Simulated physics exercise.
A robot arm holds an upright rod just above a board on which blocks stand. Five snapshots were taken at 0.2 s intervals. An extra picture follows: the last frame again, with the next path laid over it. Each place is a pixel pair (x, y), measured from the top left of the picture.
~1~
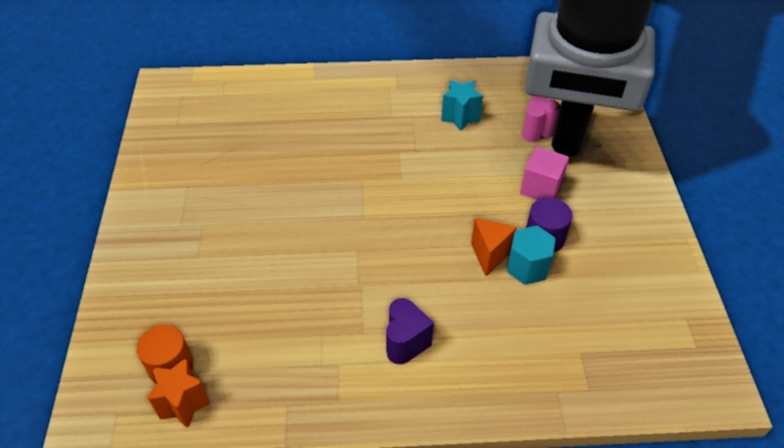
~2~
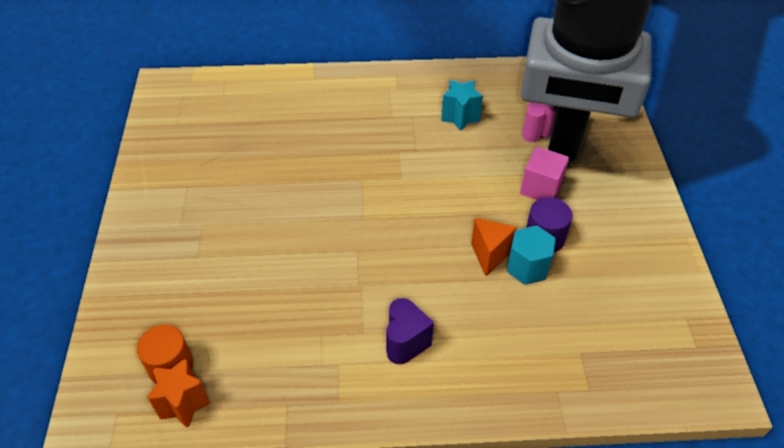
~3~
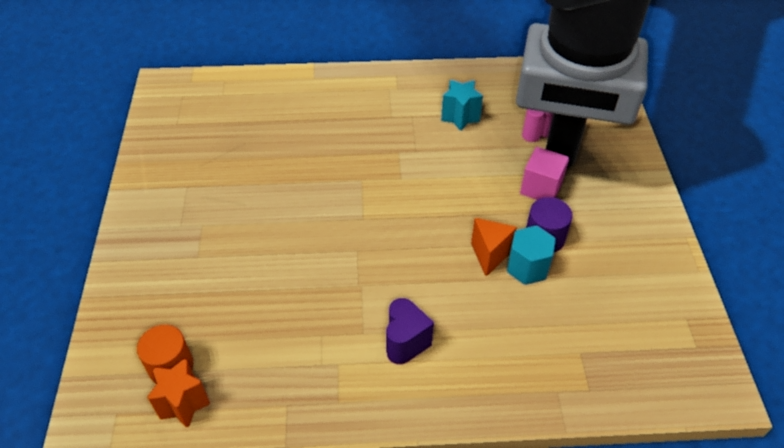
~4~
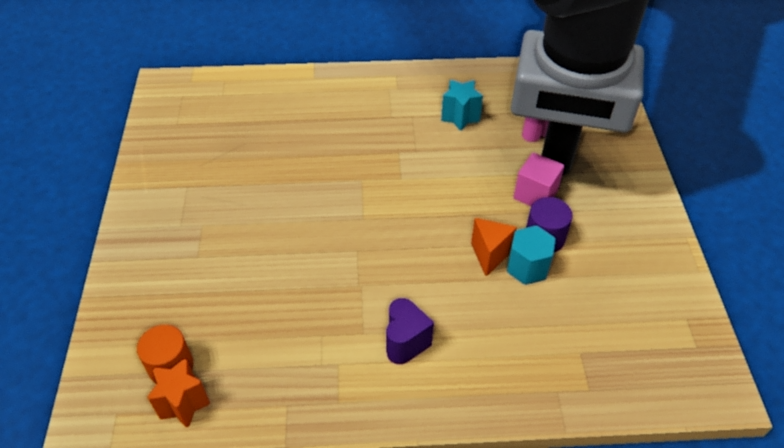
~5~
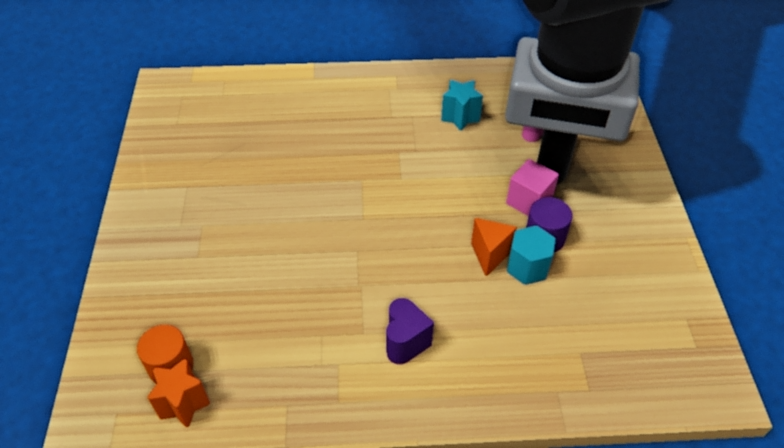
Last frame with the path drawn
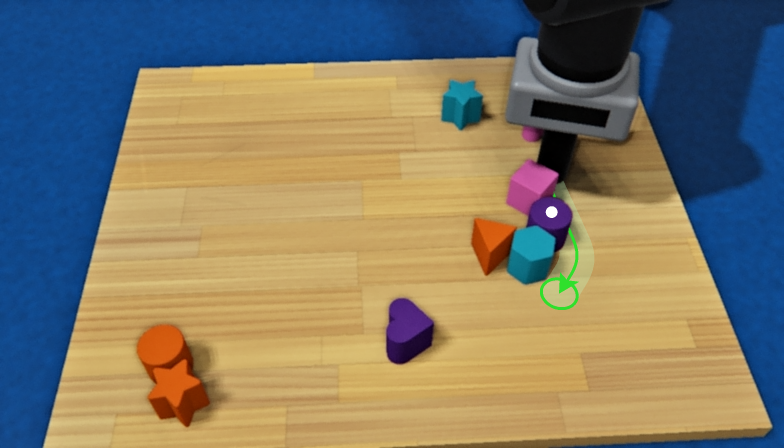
On a light wooden board over a blue surface, colourful blocks sit scattered while a robot arm holds a dark rod near the top right corner. The arm moves slowly down and slightly left, and the rod reaches the pink square block and nudges it a short way down-left, while the other blocks stay still.
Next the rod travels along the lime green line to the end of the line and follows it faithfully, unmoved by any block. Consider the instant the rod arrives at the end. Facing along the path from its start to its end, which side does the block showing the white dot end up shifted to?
Displaced right.
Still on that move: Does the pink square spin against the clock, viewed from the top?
That would be a no.
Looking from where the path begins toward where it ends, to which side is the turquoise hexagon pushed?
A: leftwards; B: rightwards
That would be B.
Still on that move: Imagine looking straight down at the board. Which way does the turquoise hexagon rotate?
Counterclockwise from above.
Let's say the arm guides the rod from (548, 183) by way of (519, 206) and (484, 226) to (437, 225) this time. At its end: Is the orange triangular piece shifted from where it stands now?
In short: Yes.
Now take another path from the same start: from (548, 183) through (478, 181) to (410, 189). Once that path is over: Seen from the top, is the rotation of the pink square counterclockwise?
Yes, it checks out.
The drawn path runs from (548, 183) through (564, 218) and (577, 257) to (559, 294); the dot is on the purple disc.
The first path, step by step. One third of the way, rod at (567, 210); pink square at (531, 185), turned 35° clockwise; purple disc at (551, 216).
Two thirds of the way, rod at (580, 249); turquoise hexagon at (516, 257), turned 40° anticlockwise; pink square at (531, 185), turned 35° clockwise; purple disc at (545, 233).
At the end, rod at (562, 284); orange triangular piece not moved; turquoise hexagon at (512, 258), turned 50° anticlockwise; pink square at (531, 185), turned 35° clockwise; purple disc at (541, 235).
